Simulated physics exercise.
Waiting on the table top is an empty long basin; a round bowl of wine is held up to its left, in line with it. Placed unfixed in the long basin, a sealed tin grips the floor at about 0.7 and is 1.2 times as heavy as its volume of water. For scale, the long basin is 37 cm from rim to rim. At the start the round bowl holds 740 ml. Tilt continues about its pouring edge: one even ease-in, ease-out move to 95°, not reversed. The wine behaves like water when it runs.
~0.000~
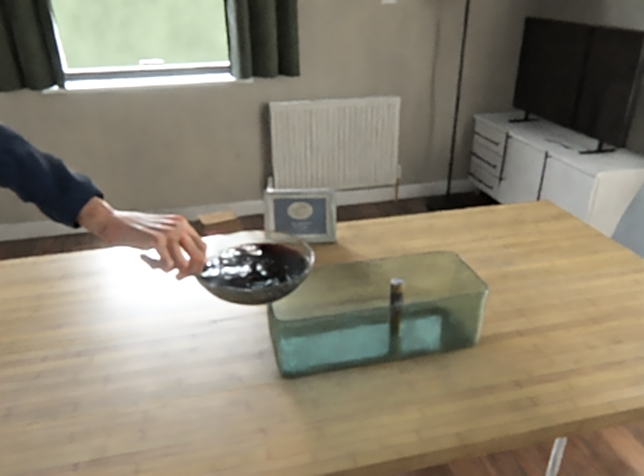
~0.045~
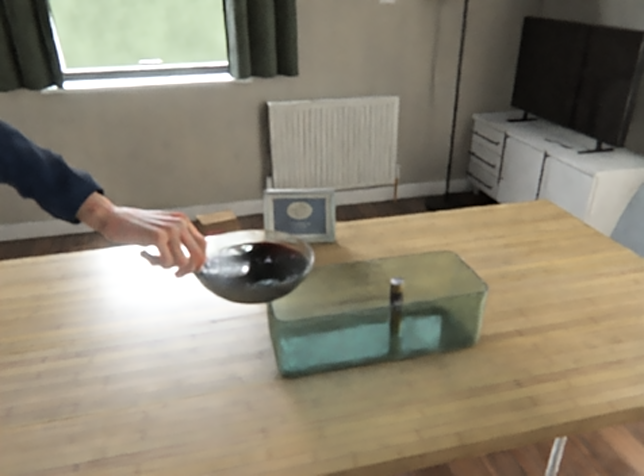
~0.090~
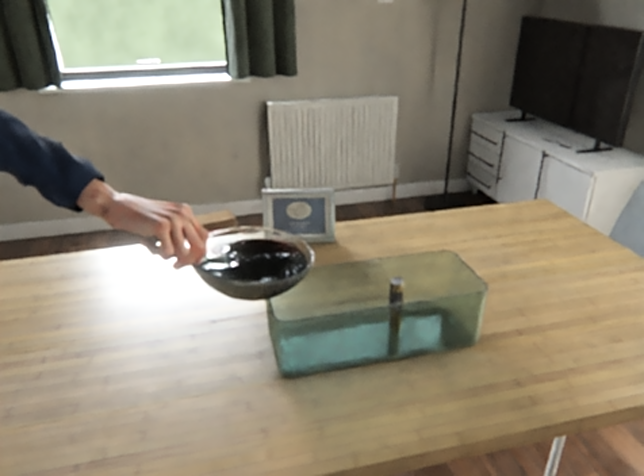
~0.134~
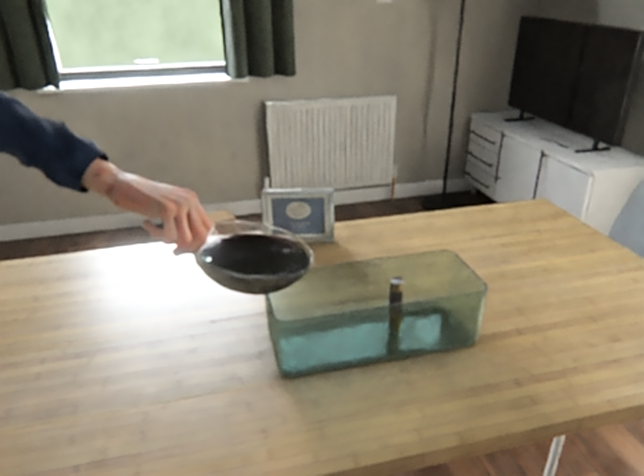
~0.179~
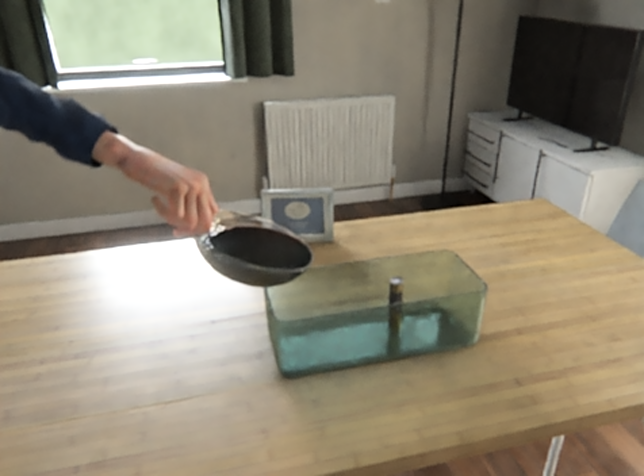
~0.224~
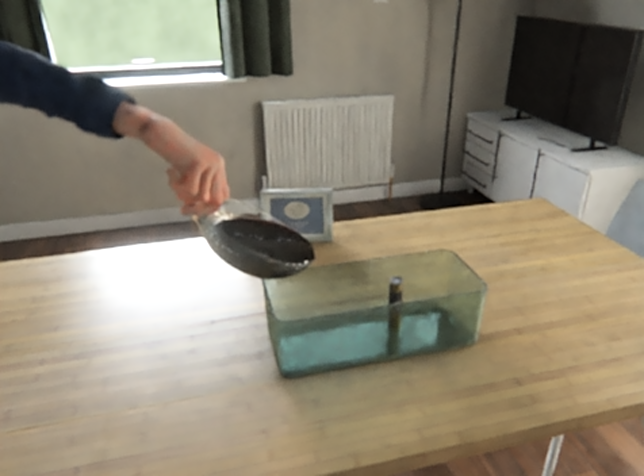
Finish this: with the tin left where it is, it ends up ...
It ends up knocked over.
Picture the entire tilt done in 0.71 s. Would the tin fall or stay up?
Then it topples.
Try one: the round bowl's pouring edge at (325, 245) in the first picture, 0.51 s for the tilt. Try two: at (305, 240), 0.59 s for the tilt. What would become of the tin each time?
In the first try it comes down; in the second it comes down.
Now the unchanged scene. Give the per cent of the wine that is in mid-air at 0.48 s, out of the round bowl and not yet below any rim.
Some 64 per cent, I reckon.
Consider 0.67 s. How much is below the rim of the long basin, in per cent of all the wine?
I reckon close to 98 per cent.
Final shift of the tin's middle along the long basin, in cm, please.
Shift of tin centre: Approx. 4.5 cm.
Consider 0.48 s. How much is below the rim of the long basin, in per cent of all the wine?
Roughly 26 percent of it.
By 0.48 s the tilt is 88° and 10 per cent is still to pour; the tin stands where it began.
By 0.67 s the tilt is 95° and 0 per cent is still to pour; the tin leans 34°.
By 0.87 s the tilt is 95° and 0 per cent is still to pour; the tin lies on its side.
By 1.08 s the tilt is 95° and 0 per cent is still to pour; the tin lies on its side.
At rest the tin lies on its side.
